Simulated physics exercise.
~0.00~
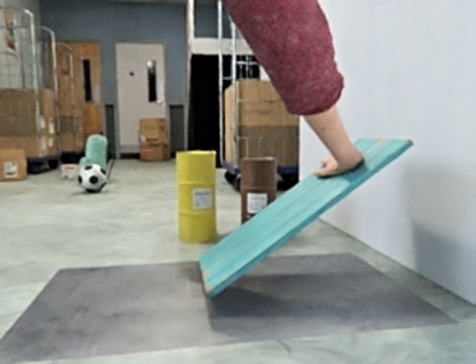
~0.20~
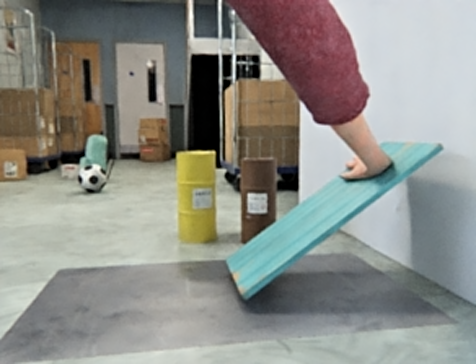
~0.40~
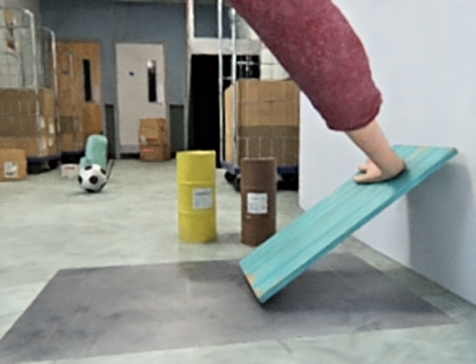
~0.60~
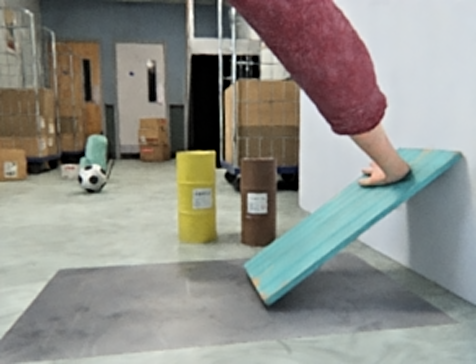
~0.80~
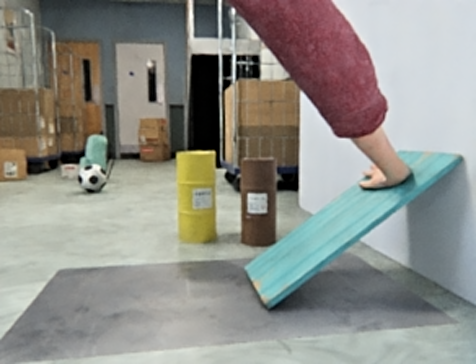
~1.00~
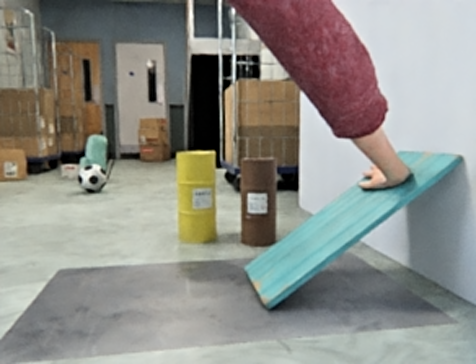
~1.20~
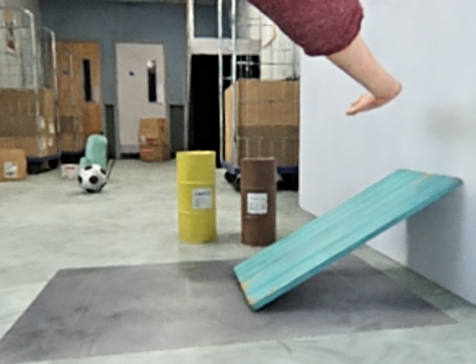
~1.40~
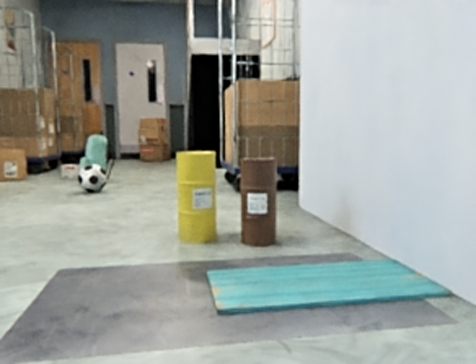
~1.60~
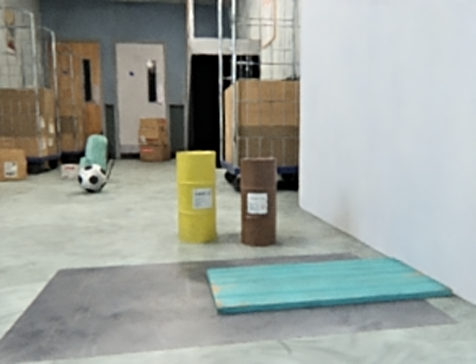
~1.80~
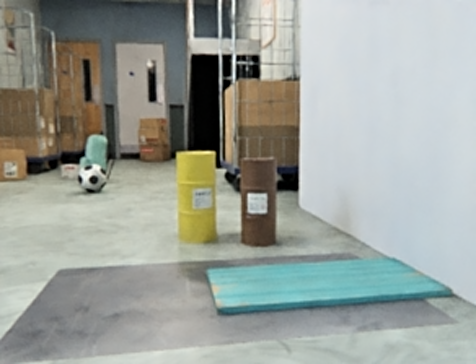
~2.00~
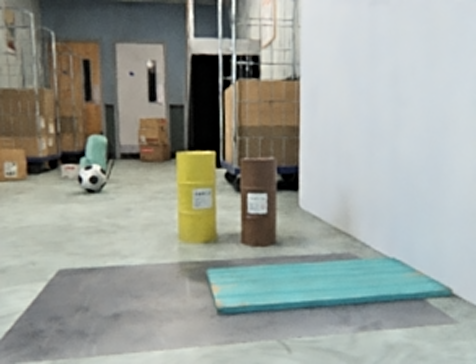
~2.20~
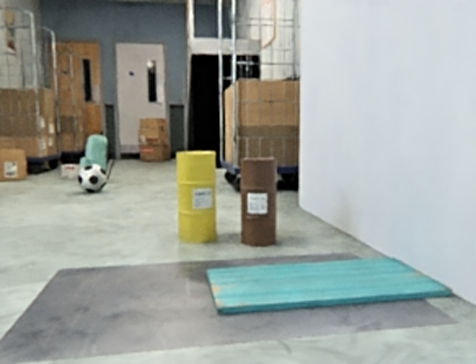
At the start, a hand in a dark red sleeve holds a tilted turquoise board with its lower edge on a gray mat, near a pale wall. A yellow canister and a brown canister stand behind it. The hand moves the board to the right until its upper end meets the wall, then holds it there briefly. The hand lets go and draws back as the board begins to slip down, its lower edge sliding left. The board drops and ends up lying flat, mostly on the mat, while both canisters stay standing in place.
